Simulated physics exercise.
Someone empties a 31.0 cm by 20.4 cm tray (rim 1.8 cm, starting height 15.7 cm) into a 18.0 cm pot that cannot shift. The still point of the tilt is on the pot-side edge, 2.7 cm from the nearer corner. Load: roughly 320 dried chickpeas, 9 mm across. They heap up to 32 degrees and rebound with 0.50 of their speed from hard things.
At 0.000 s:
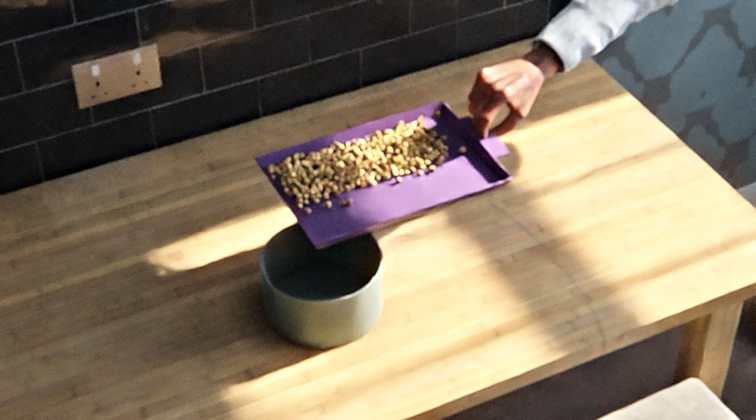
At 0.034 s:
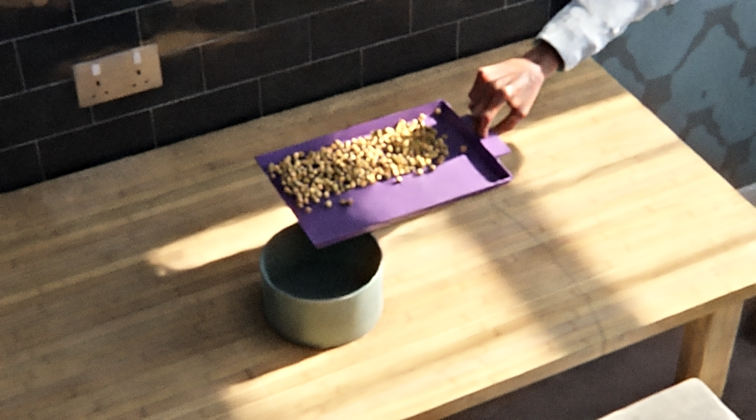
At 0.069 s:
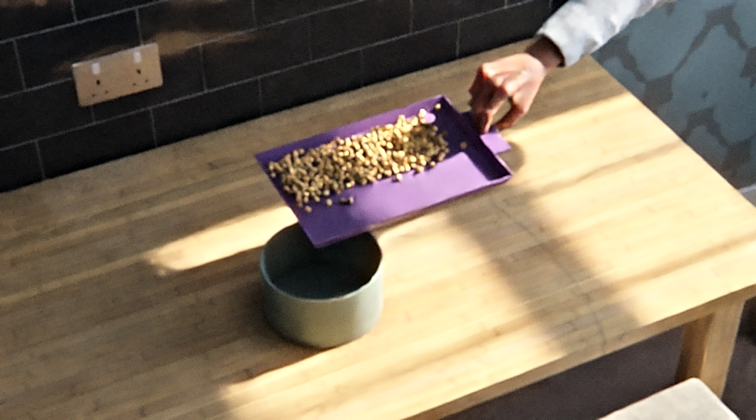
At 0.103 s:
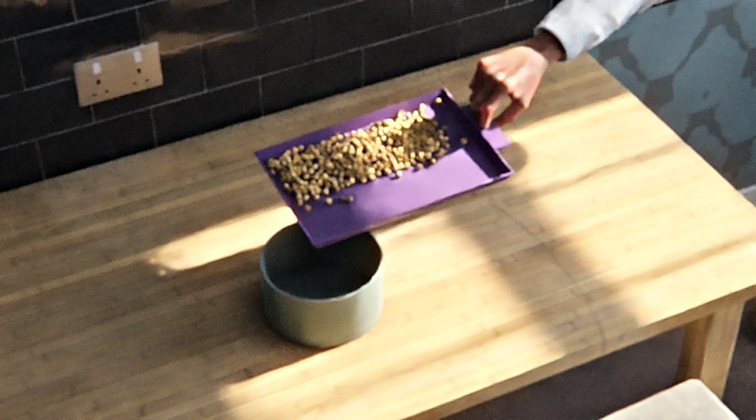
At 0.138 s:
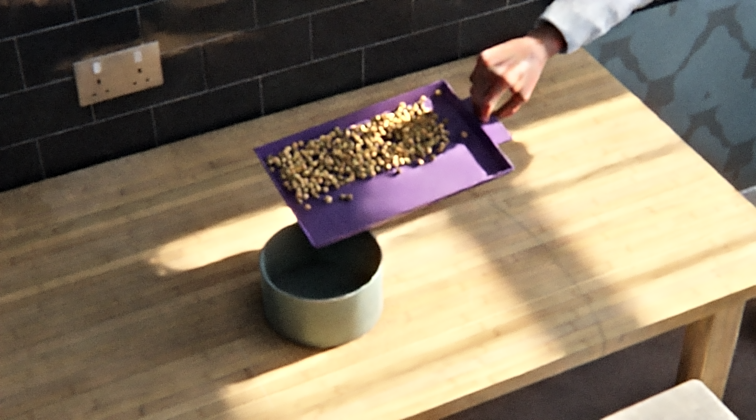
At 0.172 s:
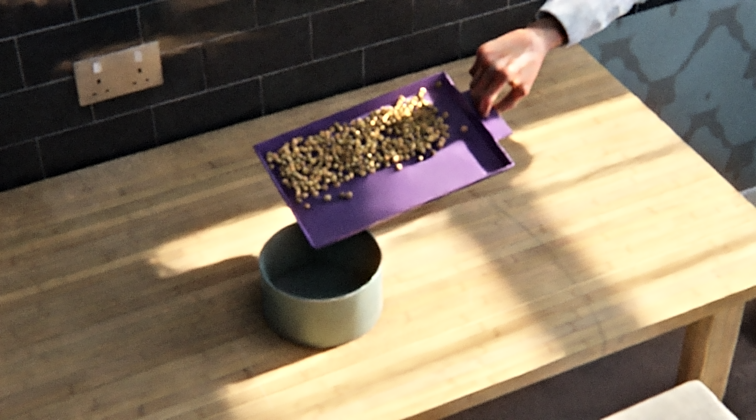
The clip opens on a hand gripping the right end of a purple tray of dried chickpeas, held above a grey-green pot on a wooden table. The hand then raises the tray's far right corner slightly, tilting it a little more, while the chickpeas stay bunched along its far side.
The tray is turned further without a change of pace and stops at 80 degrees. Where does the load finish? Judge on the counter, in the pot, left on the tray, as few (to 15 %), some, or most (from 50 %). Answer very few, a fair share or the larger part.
On the counter: A fair share; in the pot: The larger part; left on the tray: Very few.
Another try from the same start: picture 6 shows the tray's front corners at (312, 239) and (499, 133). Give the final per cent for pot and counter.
Pot 20, counter 80.
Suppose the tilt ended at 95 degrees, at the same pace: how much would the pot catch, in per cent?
In that case some 60 per cent.
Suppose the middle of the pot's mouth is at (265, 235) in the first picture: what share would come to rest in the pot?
Some 0 per cent.
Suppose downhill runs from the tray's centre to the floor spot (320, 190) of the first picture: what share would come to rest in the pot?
Some 30 per cent.
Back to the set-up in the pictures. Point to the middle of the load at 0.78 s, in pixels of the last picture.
At about (327, 244).
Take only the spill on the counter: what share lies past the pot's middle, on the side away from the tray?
Roughly 90 per cent.
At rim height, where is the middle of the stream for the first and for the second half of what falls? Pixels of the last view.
First near (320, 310), later near (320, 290).
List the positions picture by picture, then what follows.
In the first picture, tray tilt 0 degrees, front corners at (317, 240) and (506, 177); middle of the pieces at (359, 163); pot at (321, 258).
In the second picture, tray tilt 0 degrees, front corners at (317, 239) and (506, 176); middle of the pieces at (359, 162).
In the third picture, tray tilt 2 degrees, front corners at (316, 239) and (506, 174); middle of the pieces at (359, 160).
In the fourth picture, tray tilt 4 degrees, front corners at (316, 240) and (506, 170), lowest corner left front; middle of the pieces at (359, 156).
In the fifth picture, tray tilt 7 degrees, front corners at (316, 241) and (507, 166), lowest corner left front; middle of the pieces at (359, 152).
In the sixth picture, tray tilt 10 degrees, front corners at (315, 242) and (507, 163), lowest corner left front; middle of the pieces at (358, 148); pot at (321, 257). The tray's pace is about 95 degrees a second.
After 0.54 s, tilt 44 degrees; the tray holds 100 %, the pot 0 %.
After 0.78 s, tilt 67 degrees; the tray holds 65 %, the pot 5 %.
After 1.13 s, tilt 80 degrees; the tray holds 10 %, the pot 50 %.
At rest (2.0 s), counter 40 %, pot 60 %, tray 0 %.
